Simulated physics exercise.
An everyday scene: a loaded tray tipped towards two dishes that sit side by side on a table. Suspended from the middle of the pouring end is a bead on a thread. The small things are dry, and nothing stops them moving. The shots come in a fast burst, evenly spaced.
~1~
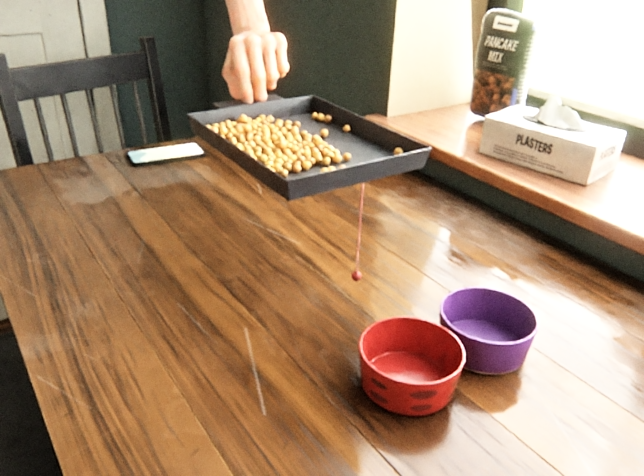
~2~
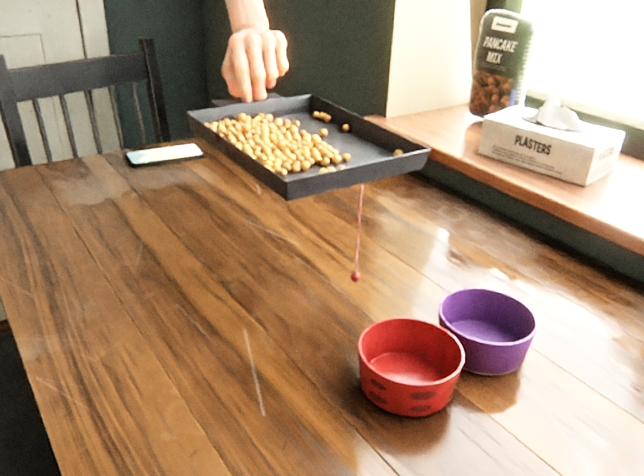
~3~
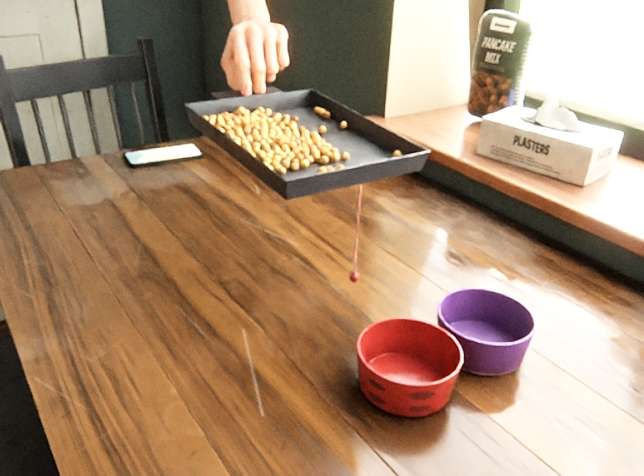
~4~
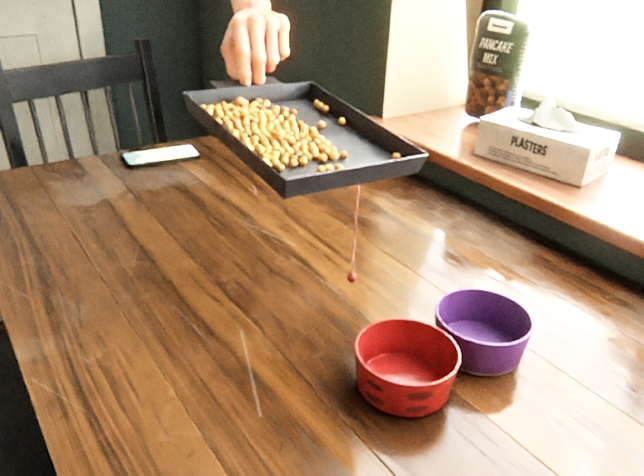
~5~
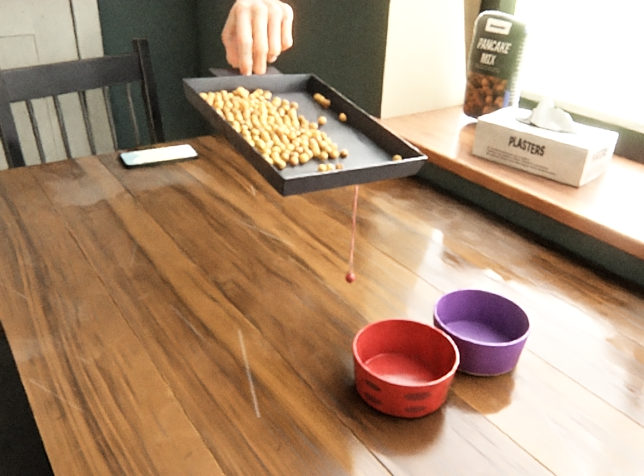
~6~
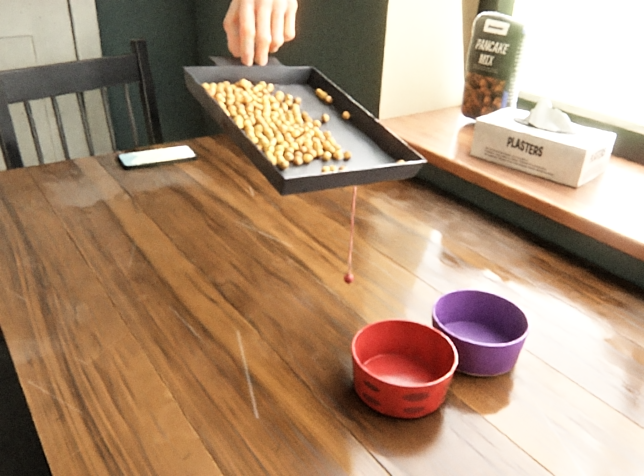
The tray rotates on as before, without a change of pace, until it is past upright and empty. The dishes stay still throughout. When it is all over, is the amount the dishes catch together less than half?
Looks like most of the load ends up spilled, you see.
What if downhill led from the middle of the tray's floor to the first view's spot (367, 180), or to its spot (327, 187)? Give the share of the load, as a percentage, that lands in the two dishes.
About 20 % and about 0 %.
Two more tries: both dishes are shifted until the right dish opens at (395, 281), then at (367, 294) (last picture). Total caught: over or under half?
Taking the tries in order: A major share, followed by a minor share.
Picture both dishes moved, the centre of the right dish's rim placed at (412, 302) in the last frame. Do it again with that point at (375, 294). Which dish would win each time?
Well, first the dish at right, then the dish at right.
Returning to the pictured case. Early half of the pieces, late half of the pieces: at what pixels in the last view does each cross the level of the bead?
Around (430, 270) and then (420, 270).
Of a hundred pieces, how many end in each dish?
Per hundred pieces, the left dish ends with about 0 and the right dish with about 0.
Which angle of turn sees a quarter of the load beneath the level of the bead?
About 90°.
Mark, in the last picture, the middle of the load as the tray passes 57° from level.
Look close to (379, 159) in the last picture.
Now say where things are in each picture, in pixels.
In the first picture, corners of the pouring end at (289, 178) and (426, 147), level; middle of the load at (268, 143), round wooden beads; left dish at (446, 393); right dish at (523, 353); bead on its thread at (356, 276).
In the second picture, corners of the pouring end at (288, 179) and (425, 148), level; middle of the load at (272, 139).
In the third picture, corners of the pouring end at (288, 178) and (424, 150), tipped barely, lowest at the right corner; middle of the load at (271, 137).
In the fourth picture, corners of the pouring end at (287, 177) and (423, 153), tipped a little, lowest at the right corner; middle of the load at (269, 131).
In the fifth picture, corners of the pouring end at (287, 175) and (421, 156), tipped a little, lowest at the right corner; middle of the load at (270, 125).
In the sixth picture, corners of the pouring end at (287, 175) and (420, 159), tipped clearly, lowest at the right corner; middle of the load at (273, 120), most on the move; left dish at (438, 395); right dish at (515, 355).
Soon, tray tipped steeply; nearly all on the tray; a stray few outside both; a small part in the air.
A while on, tray tipped right over; about a quarter on the tray; a stray few in the left dish; a stray few in the right dish; about a third outside both; about a quarter in the air.
Towards the end, tray tipped past a quarter turn; a stray few in the left dish; a stray few in the right dish; nearly all outside both.
Finally, tray tipped past a quarter turn; a stray few in the left dish; a stray few in the right dish; nearly all outside both.
